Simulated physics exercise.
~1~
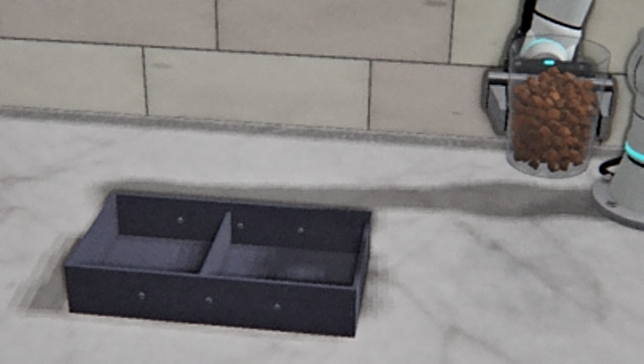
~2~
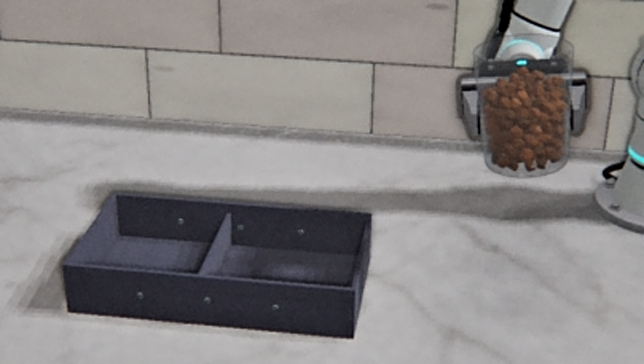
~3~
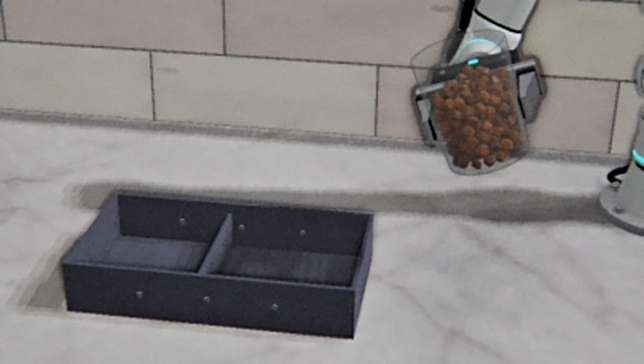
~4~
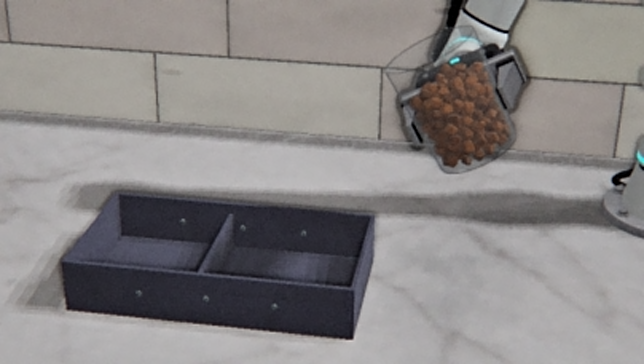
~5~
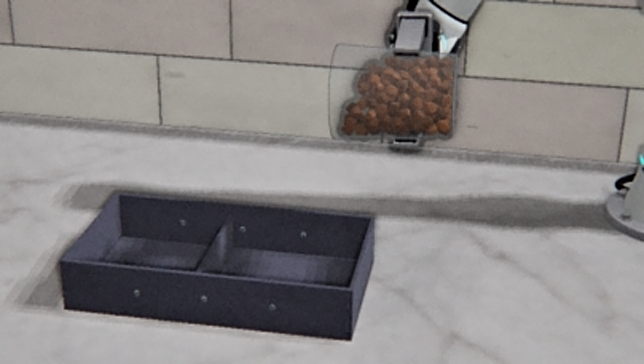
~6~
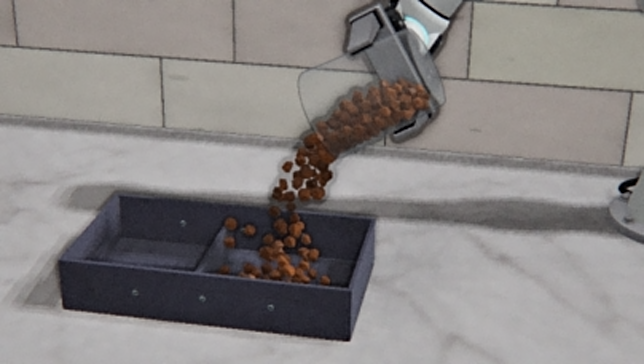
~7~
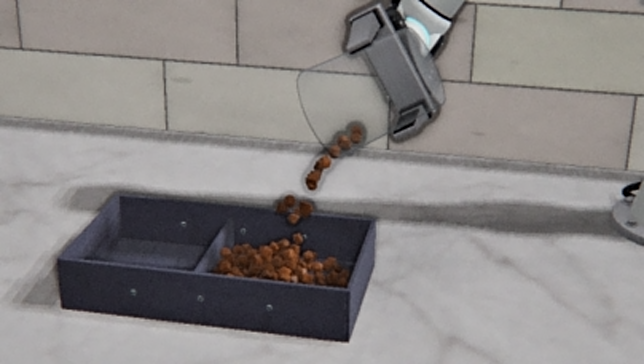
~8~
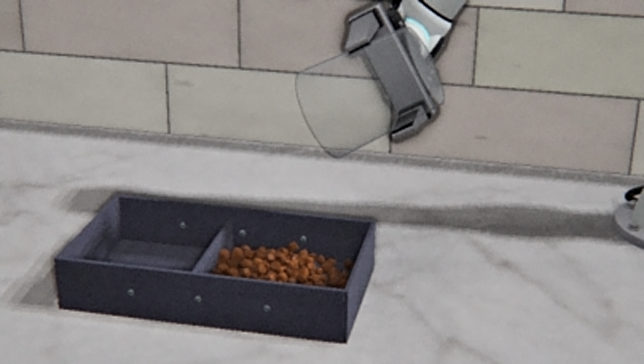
The video shows a robot arm carrying a clear cup of brown pellets leftward over a marble-like surface, tipping it until the pellets pour into a dark divided box. The cup ends empty and tilted, with the pellets heaped in the right compartment and the left one empty.
